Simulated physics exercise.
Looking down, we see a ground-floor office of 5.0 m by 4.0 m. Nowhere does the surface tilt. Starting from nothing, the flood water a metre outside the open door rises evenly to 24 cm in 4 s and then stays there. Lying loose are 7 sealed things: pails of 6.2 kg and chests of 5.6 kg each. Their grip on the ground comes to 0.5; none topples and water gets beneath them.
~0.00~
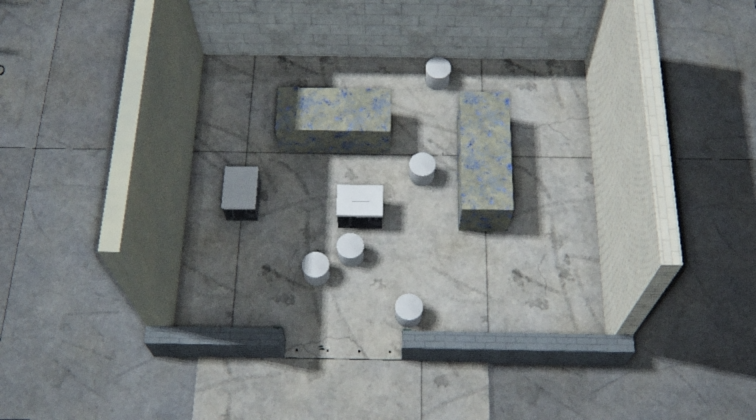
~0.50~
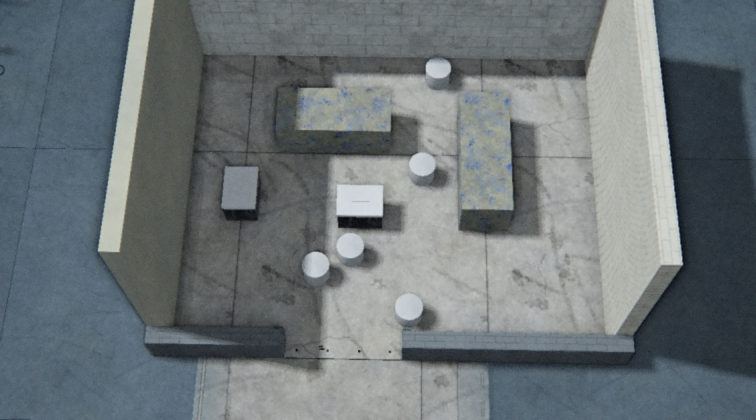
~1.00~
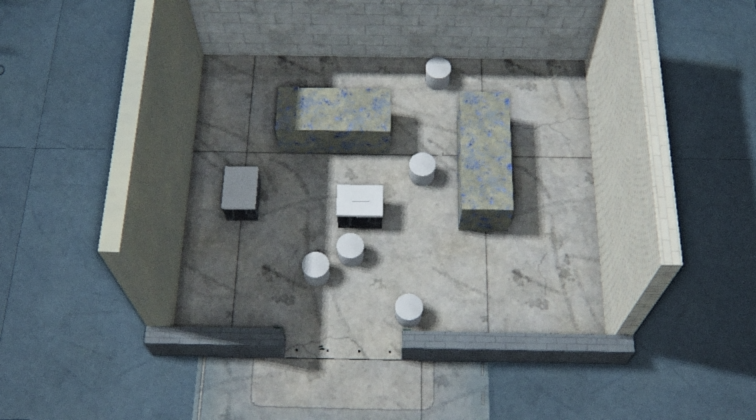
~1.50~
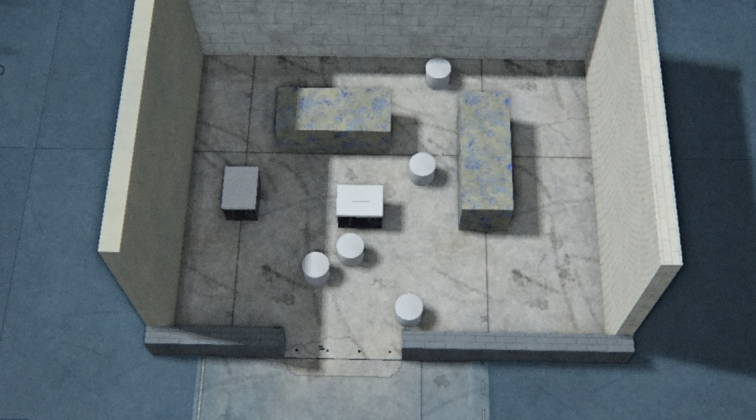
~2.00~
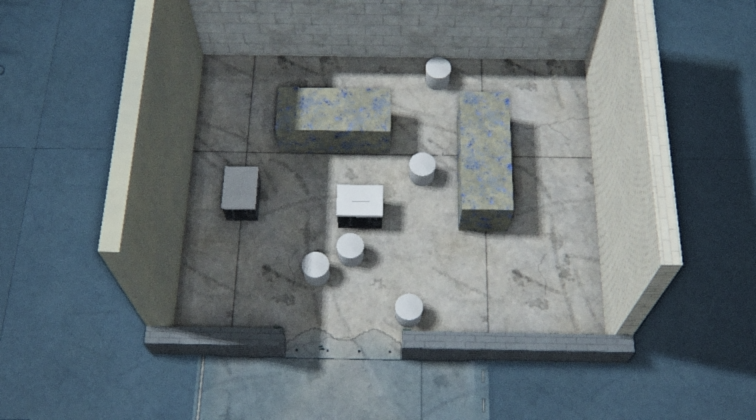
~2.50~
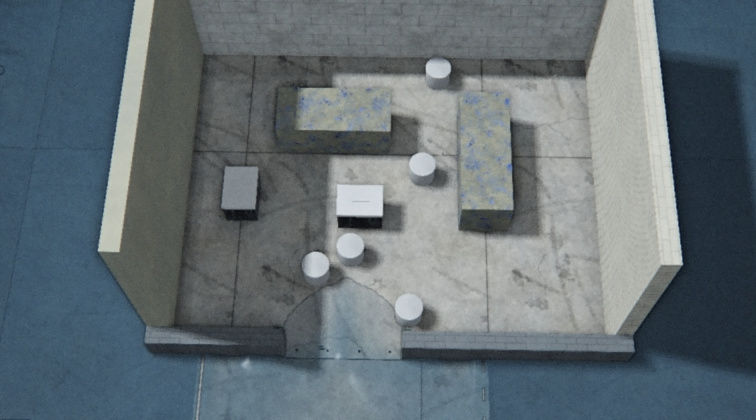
The clip opens on a dry, walled office seen from above, with pale pails, chests and two long speckled blocks inside. The ground outside turns blue as water spreads around the walls, then a thin sheet slips through the front gap and fans across the floor, while the objects stay still.
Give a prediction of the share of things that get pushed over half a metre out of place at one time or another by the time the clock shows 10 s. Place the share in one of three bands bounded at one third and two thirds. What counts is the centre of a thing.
It goes in the band two thirds or more.
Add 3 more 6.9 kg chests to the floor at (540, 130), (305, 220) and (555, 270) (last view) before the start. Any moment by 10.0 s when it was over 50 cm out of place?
Well, it goes below, above, below.
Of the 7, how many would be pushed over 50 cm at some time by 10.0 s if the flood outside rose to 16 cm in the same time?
You'd get 5 in that case.
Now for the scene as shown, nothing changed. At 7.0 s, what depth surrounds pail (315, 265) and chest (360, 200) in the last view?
Around 7 cm and 14 cm.
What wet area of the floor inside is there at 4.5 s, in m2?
At that time the wet patch spans about 7.0 m2.
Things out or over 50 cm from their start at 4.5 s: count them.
The number comes to 3.
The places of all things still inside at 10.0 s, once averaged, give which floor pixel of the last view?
I'd say about (359, 153) in the last view.
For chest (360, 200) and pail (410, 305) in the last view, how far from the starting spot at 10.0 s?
The first is 80 cm from its start, the second 10 cm.
After 3.5 s 0 of 7 are over 50 cm from their spots; 0 afloat.
After 4.5 s 3 of 7 are over 50 cm from their spots; 0 afloat.
After 7.0 s 5 of 7 are over 50 cm from their spots; 5 afloat.
After 10.0 s 6 of 7 are over 50 cm from their spots, and 6 have been at some point; 5 afloat.
